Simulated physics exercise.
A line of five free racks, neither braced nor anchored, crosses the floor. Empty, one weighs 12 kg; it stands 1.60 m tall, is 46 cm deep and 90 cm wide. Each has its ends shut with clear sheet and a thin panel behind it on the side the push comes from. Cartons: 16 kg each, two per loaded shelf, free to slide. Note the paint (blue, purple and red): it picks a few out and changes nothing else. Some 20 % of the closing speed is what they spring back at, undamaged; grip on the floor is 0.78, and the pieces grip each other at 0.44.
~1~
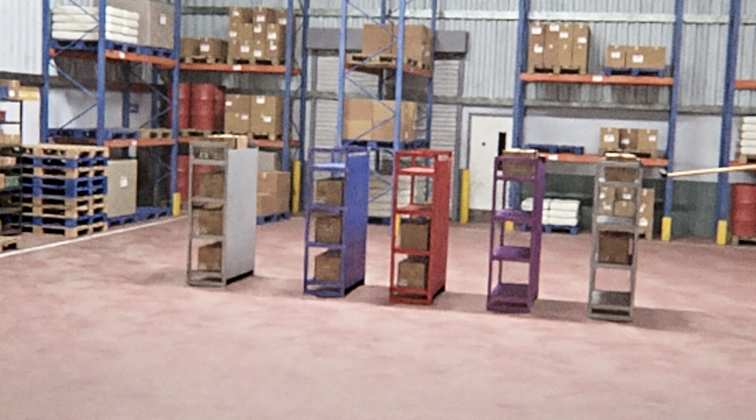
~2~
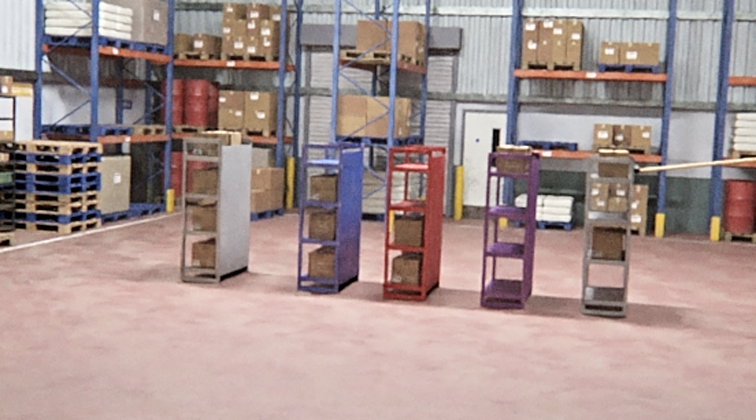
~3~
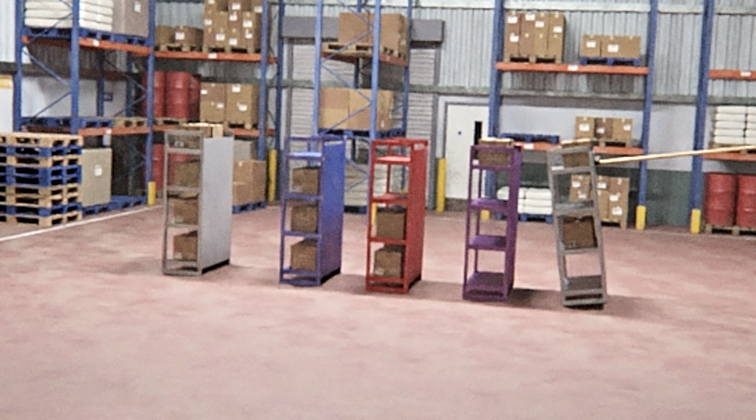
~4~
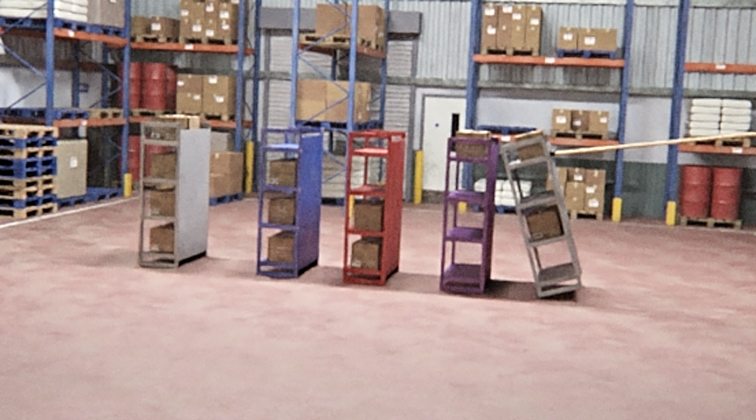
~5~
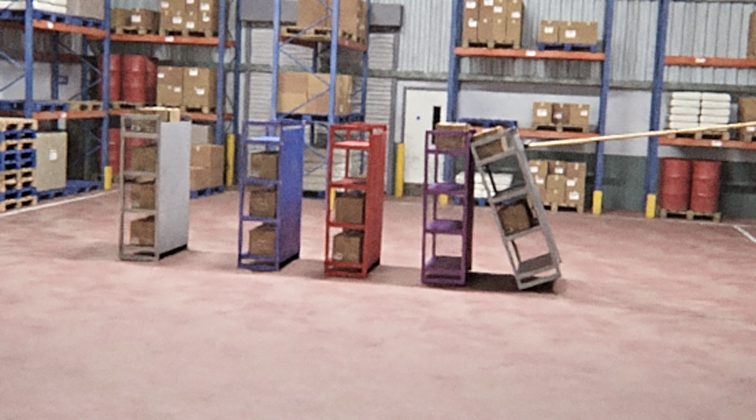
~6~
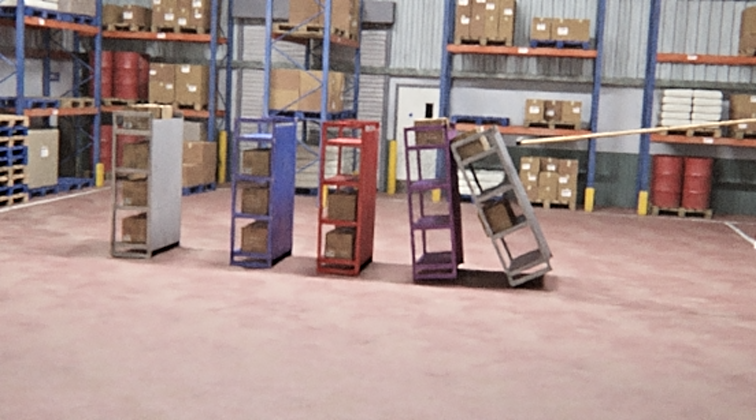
A long pole pushed the gray rack on the right end of a row of five in a warehouse, and it tilted left until it leaned against the purple rack, which then tilted slightly toward the red one.
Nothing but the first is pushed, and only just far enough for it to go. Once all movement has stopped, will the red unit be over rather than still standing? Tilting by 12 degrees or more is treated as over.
Yes, it ends up out of place.
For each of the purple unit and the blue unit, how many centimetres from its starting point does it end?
Moved: Purple 80, blue 60.
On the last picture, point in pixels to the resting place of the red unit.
Look near (285, 201) in the last frame.
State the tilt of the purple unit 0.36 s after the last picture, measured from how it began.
It sits at about 20 degrees.
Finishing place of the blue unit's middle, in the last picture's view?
Roughly (212, 191).
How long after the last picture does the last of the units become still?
It all settles by about 2.5 s.
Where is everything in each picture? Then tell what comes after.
In the first frame (places mark the middle of the side facing us; the camera pans a little), pole end (665, 176) 18 cm from the first unit; red unit (413, 228); purple unit (512, 235); blue unit (326, 222); the rest undisturbed.
In the second frame, pole end (637, 171) pushing; red unit (407, 224).
In the third frame, pole end (597, 163) pushing; red unit (389, 217); the rest undisturbed.
In the fourth frame, pole end (553, 154) pushing; red unit (367, 209); the rest undisturbed.
In the fifth frame, pole end (527, 146) stopped; red unit (348, 202); the rest undisturbed.
In the sixth frame, pole end (519, 143) stopped; red unit (340, 199); purple unit (430, 203) leaning 7°; blue unit (252, 193); one has shifted.
Then, 0.36 s after the last picture, 4 cartons spilt or dropped; 1 of the 4 other units over; red unit unmoved; purple unit leaning 20°.
Then, 0.82 s after the last picture, 6 cartons spilt or dropped; 2 of the 4 other units over; red unit leaning 23°; purple unit leaning 41°.
Then, 1.32 s after the last picture, 8 cartons spilt or dropped; 3 of the 4 other units over; red unit leaning 45°; purple unit leaning 55°.
Then, 1.72 s after the last picture, 12 cartons spilt or dropped; 3 of the 4 other units over; red unit leaning 49°; purple unit leaning 57°.
At rest, 12 cartons spilt or dropped; 3 of the 4 other units over; red unit leaning 51°; purple unit leaning 58°; blue unit leaning 43°. One left standing. As the last picture would show them, middles, red unit near (285, 201), purple unit near (369, 213).
